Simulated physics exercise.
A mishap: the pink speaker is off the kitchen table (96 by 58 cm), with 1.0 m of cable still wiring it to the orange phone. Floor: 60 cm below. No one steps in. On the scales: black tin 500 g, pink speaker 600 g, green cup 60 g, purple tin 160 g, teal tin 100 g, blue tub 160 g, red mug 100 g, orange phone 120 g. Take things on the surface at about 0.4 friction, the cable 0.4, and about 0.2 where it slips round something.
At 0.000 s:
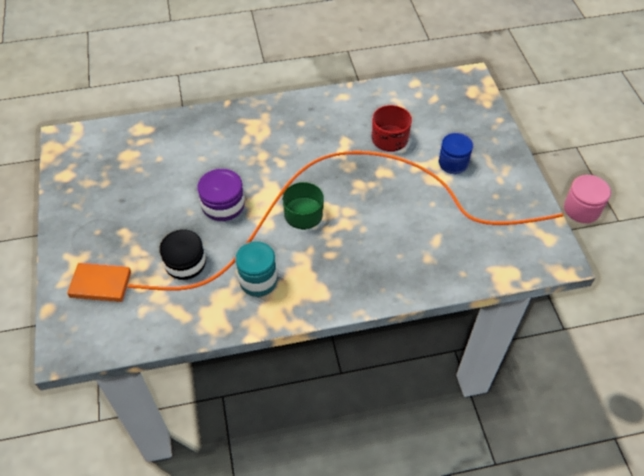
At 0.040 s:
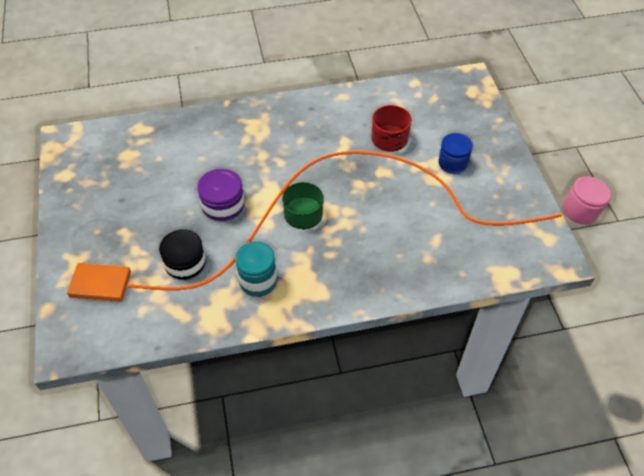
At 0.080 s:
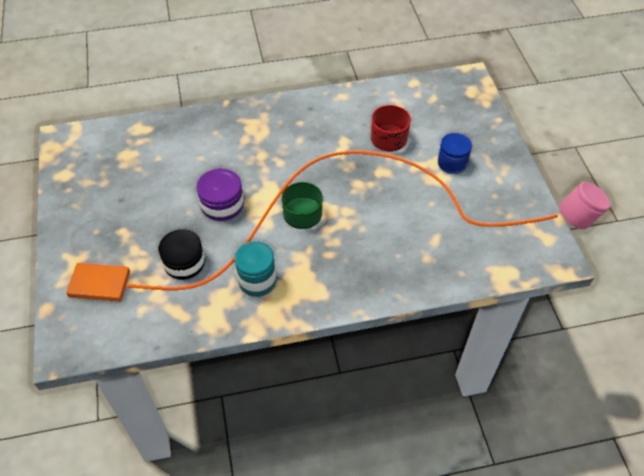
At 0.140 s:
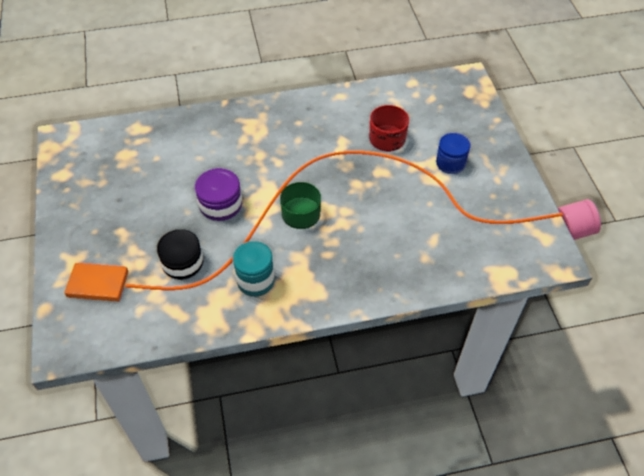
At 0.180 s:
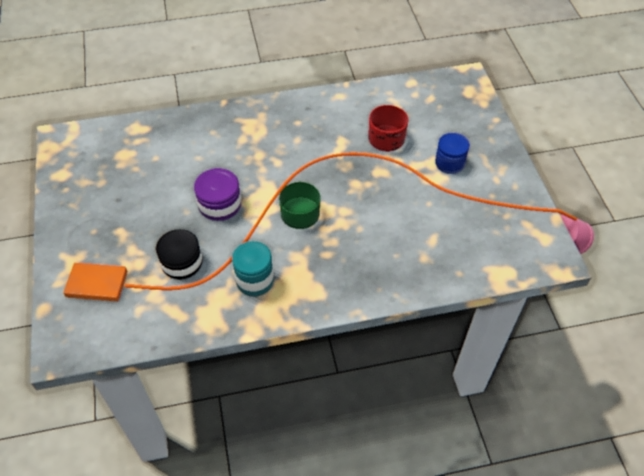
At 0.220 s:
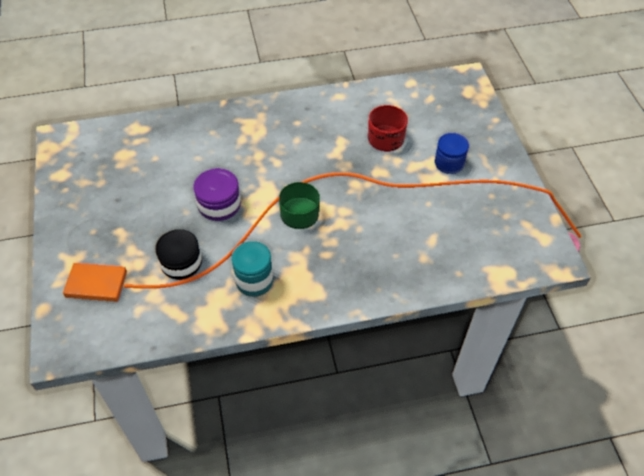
On the table, an orange cable shifts and straightens as the pink speaker drops beyond the right edge.
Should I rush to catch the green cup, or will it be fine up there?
Catch it, it is going over.
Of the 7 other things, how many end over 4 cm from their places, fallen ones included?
The number is 4.
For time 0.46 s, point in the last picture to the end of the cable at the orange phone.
Somewhere around (239, 286) in the final picture.
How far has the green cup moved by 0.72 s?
Looks like the green cup is over the edge by now.
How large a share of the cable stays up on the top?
Share of length, estimated: 0 per cent.
After 0.5 s, the cable's tail end at (239, 286); green cup 31 cm off its start, orange phone 23 cm off its start, pink speaker over the edge.
After 0.7 s, the cable's tail end at (358, 330); green cup over the edge, orange phone over the edge, teal tin 17 cm off its start.
After 1.0 s, the cable has left the top; green cup over the edge, orange phone over the edge, teal tin 21 cm off its start at (378, 266).
After 1.2 s, the cable has left the top; green cup over the edge, orange phone over the edge, teal tin 21 cm off its start.
After 2.4 s, the cable has left the top; green cup over the edge, orange phone over the edge, teal tin 21 cm off its start at (378, 266), pink speaker over the edge.
